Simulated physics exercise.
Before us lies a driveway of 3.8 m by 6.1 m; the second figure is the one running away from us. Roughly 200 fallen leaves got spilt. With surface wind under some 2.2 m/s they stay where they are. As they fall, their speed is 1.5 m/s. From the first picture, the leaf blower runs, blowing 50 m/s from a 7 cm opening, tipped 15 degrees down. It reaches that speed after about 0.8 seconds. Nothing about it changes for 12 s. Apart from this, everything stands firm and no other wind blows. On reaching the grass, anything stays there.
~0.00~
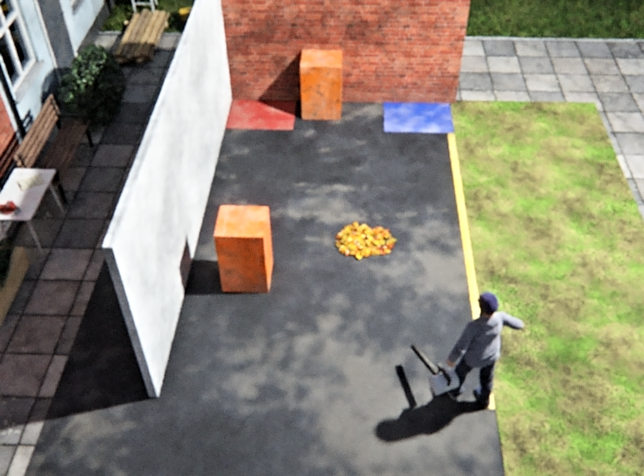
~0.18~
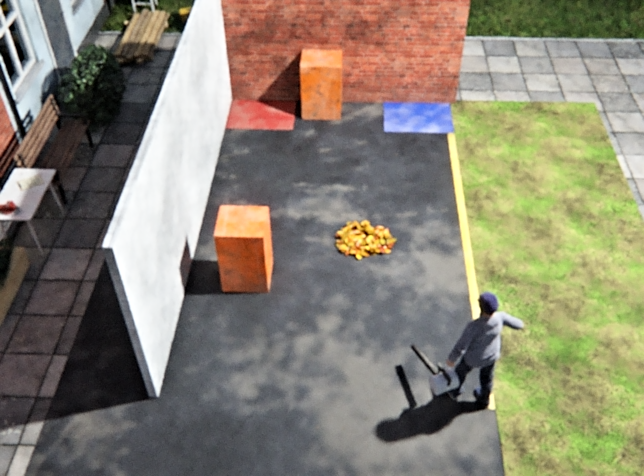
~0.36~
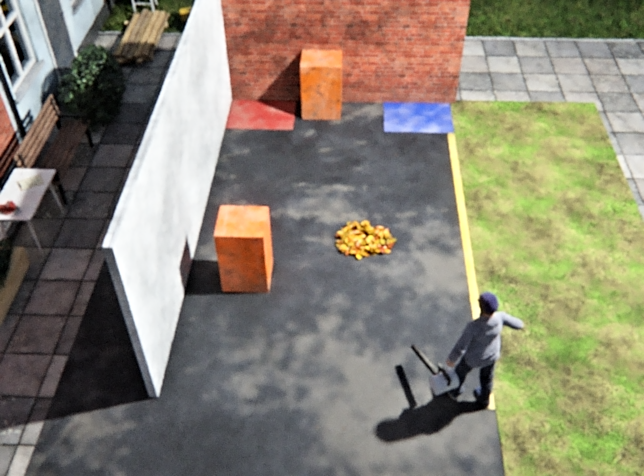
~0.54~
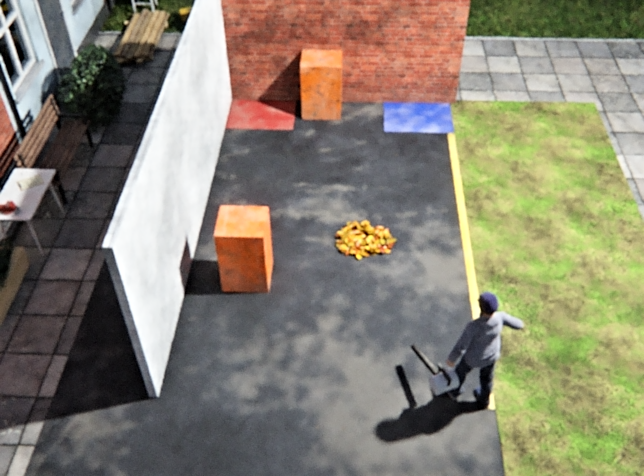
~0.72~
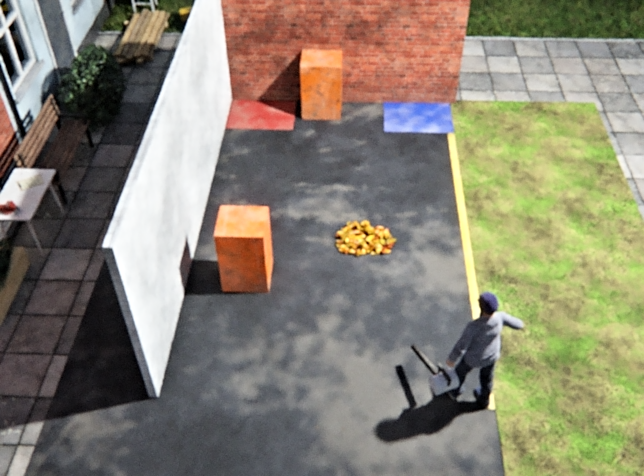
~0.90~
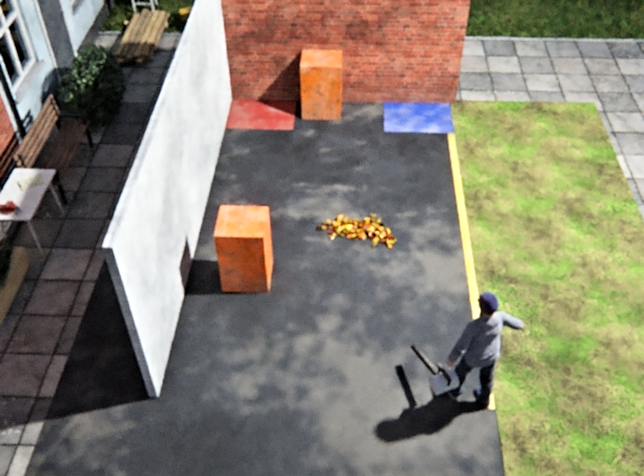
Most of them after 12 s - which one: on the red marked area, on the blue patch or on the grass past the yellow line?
It is red that holds the most.
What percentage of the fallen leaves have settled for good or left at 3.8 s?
Close to 20 % of them.
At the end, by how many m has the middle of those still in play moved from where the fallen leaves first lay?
I'd say around 3.0 m.
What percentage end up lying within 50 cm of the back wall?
Share: Approx. 40 %.
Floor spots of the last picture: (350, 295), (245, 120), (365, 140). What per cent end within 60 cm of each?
I would say some 0 %, 15 % and 20 % respectively.
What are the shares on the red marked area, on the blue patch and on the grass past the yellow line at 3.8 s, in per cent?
Shares come out near 30 % for red, 0 % for blue and 0 % for yellow.
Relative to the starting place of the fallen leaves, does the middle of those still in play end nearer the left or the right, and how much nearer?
It shifted leftwards by roughly 0.8 m.
After 2.4 s the count stands so, 18 % are on the red marked area, 0 % on the grass past the yellow line and 0 % on the blue patch; the middle of those still in play is near (321, 131).
After 3.8 s the count stands so, 28 % are on the red marked area, 0 % on the grass past the yellow line and 0 % on the blue patch; the middle of those still in play is near (317, 125).
After 6.6 s the count stands so, 32 % are on the red marked area, 0 % on the grass past the yellow line and 0 % on the blue patch; the middle of those still in play is near (317, 120).
After 12.0 s, at the end, 32 % are on the red marked area, 0 % on the grass past the yellow line and 0 % on the blue patch; the middle of those still in play is near (317, 120).
